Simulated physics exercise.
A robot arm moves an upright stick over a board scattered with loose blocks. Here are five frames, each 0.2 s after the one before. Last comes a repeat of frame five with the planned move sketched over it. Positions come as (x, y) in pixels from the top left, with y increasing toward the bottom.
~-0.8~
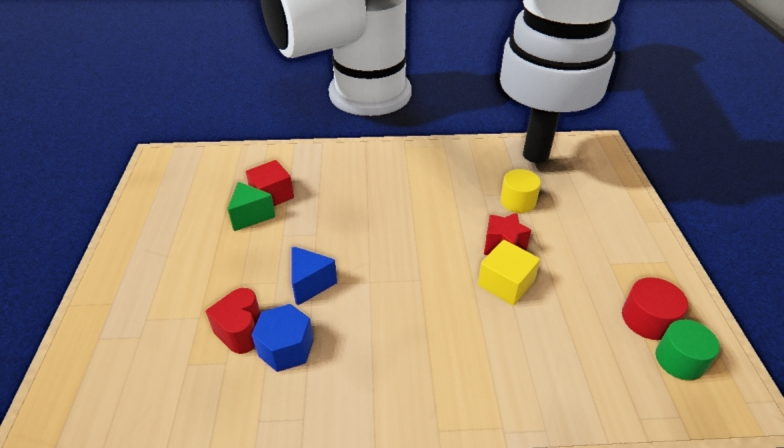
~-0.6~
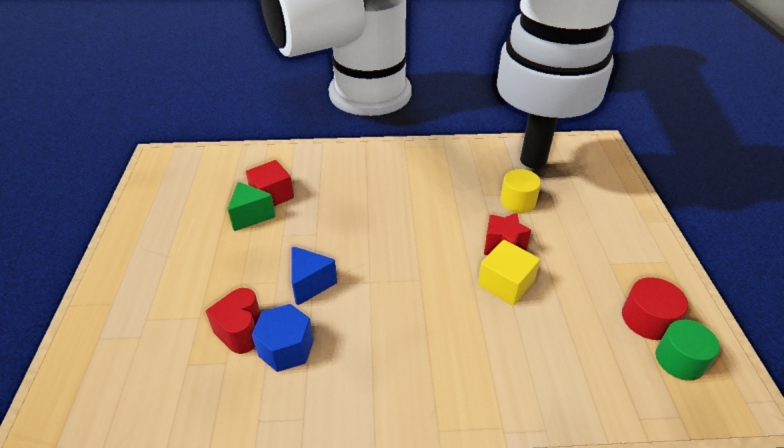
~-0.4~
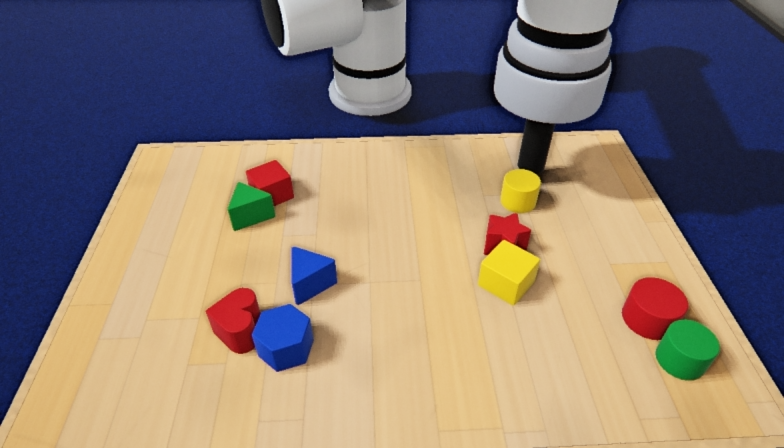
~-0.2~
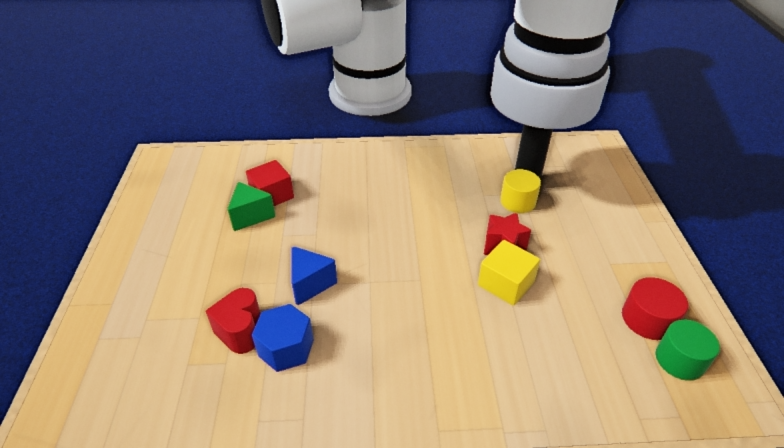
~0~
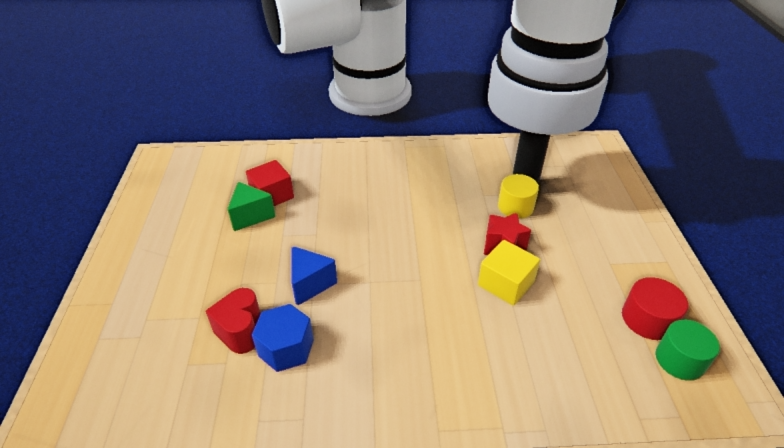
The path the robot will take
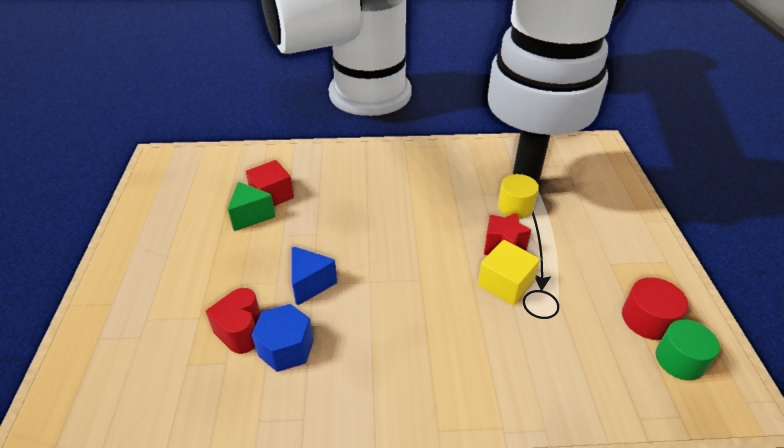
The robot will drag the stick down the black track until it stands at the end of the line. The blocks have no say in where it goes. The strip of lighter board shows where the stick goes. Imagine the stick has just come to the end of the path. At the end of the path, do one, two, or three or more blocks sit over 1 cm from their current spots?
I think three or more will be displaced.
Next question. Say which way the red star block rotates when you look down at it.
Verdict: Counterclockwise.
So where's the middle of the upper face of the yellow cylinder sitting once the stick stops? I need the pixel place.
Just about (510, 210).
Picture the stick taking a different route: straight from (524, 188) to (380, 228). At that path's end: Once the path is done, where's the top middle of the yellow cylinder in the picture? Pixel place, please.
Top centre: (507, 196).
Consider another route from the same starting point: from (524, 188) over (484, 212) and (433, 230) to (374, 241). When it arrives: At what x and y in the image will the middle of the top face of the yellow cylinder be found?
My best guess is (505, 211).
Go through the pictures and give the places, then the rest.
Stick tip at (536, 156); block tops, red star block at (508, 226); yellow square block at (511, 261); yellow cylinder at (523, 180); red cylinder at (660, 297), in the first frame.
Stick at (533, 161); blocks unchanged, in the second frame.
Stick at (531, 166); blocks unchanged, in the third frame.
Stick at (529, 172); blocks unchanged, in the fourth frame.
Stick at (526, 177); red star block at (508, 226); yellow square block at (511, 261); yellow cylinder at (520, 185); red cylinder at (660, 297), in the fifth frame.
Path on the board, from (524, 188) over (535, 222) and (542, 260) to (541, 304).
The first path, step by step. One third of the way, stick at (538, 211); red star block at (499, 231), turned 35° anticlockwise; yellow square block at (511, 264); yellow cylinder at (511, 208).
Two thirds of the way, stick at (545, 249); red star block at (496, 232), turned 40° anticlockwise; yellow square block at (511, 264); yellow cylinder at (509, 211).
At the end, stick at (545, 293); red star block at (496, 232), turned 40° anticlockwise; yellow square block at (504, 274), turned 45° clockwise; yellow cylinder at (509, 211); red cylinder in place.
